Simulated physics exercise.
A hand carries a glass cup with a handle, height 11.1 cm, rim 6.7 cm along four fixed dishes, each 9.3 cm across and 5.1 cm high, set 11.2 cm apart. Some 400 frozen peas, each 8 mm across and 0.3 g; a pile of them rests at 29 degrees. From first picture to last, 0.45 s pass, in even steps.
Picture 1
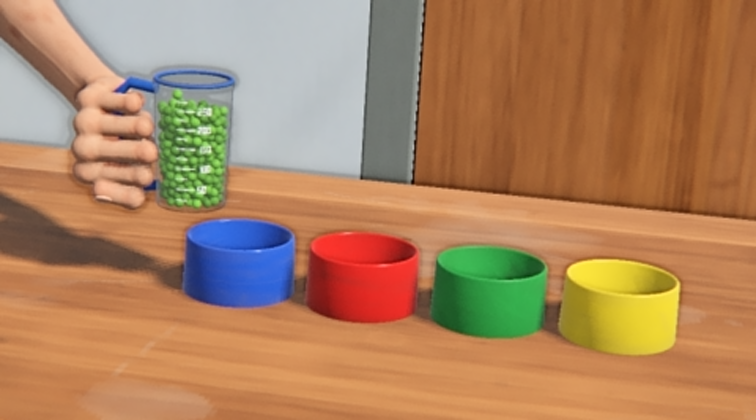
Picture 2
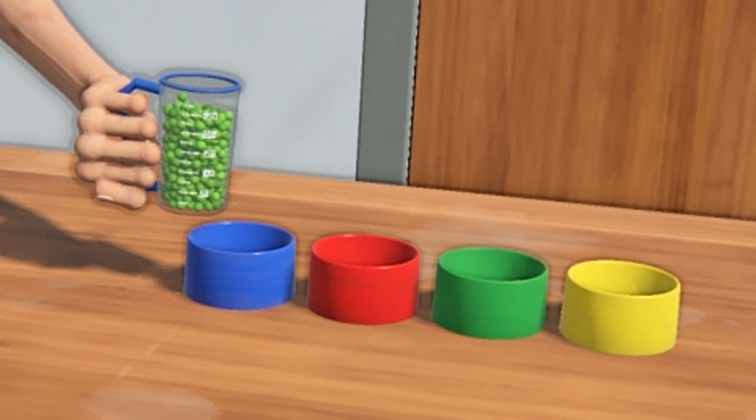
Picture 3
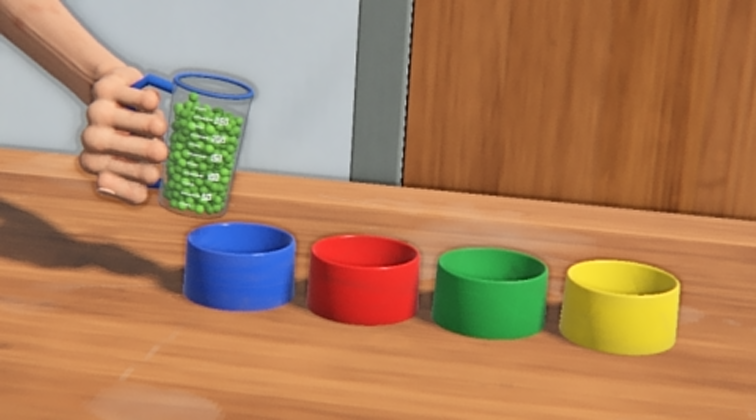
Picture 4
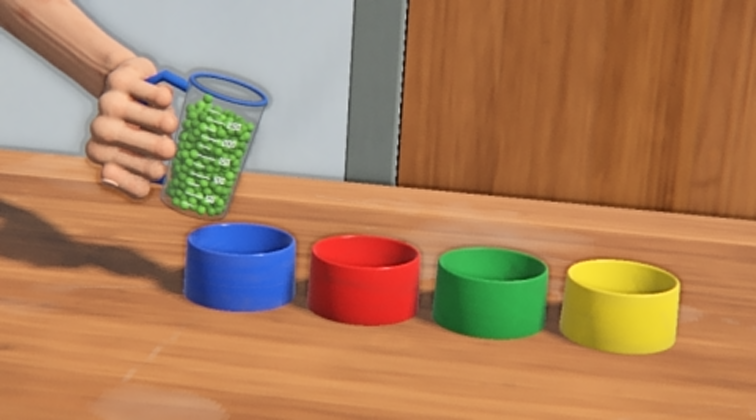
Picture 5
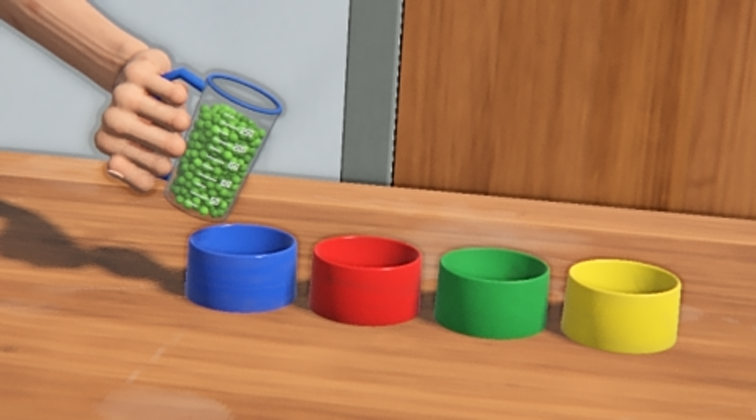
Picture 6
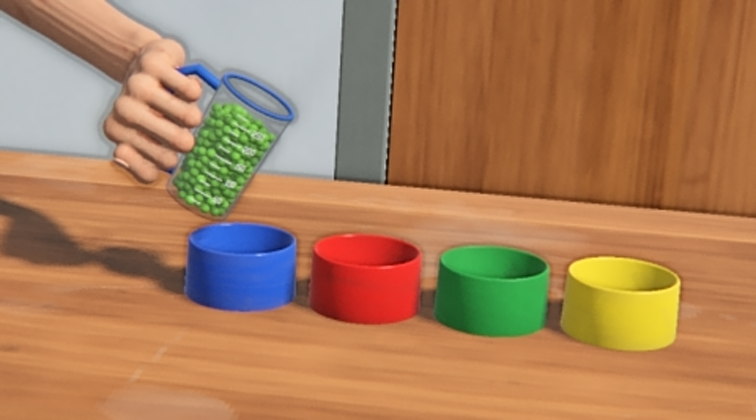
A hand at the upper left grips the blue handle of a clear, blue-rimmed cup filled with small green peas, seen from slightly above a wooden tabletop with a grey and brown wall behind. Four empty round dishes, blue, red, green and yellow, stand in a row from left to right below and beside it. The hand steadily tilts the cup to the right, shifting it slightly that way above the blue dish, while the peas stay inside.
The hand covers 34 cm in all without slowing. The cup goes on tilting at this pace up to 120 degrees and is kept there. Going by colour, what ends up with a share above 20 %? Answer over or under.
Red: Over, blue: Under, green: Under, yellow: Under, counter: Over.
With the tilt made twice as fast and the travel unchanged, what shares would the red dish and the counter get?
In that case red 100; counter 0.
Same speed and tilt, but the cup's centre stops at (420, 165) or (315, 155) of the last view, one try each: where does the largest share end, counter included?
Most goes to: Red; red.
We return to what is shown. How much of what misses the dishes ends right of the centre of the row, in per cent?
About 60 per cent.
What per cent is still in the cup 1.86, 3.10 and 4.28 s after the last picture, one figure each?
About 0, 0, 0.
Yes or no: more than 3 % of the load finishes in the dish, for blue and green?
Blue no, green yes.
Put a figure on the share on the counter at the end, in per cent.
About 40 per cent.
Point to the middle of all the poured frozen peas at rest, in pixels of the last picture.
Around (397, 298).
Then, 1.86 s after the last picture, tilt 120 degrees; cup holds 0 %, red 55 %, green 10 %.
Then, 3.10 s after the last picture, tilt 120 degrees; cup holds 0 %, red 55 %, green 10 %.
Then, 4.28 s after the last picture, tilt 120 degrees; cup holds 0 %, red 55 %, green 10 %.
In the end, red 55 %, blue 0 %, green 10 %, yellow 0 %, counter 40 %.
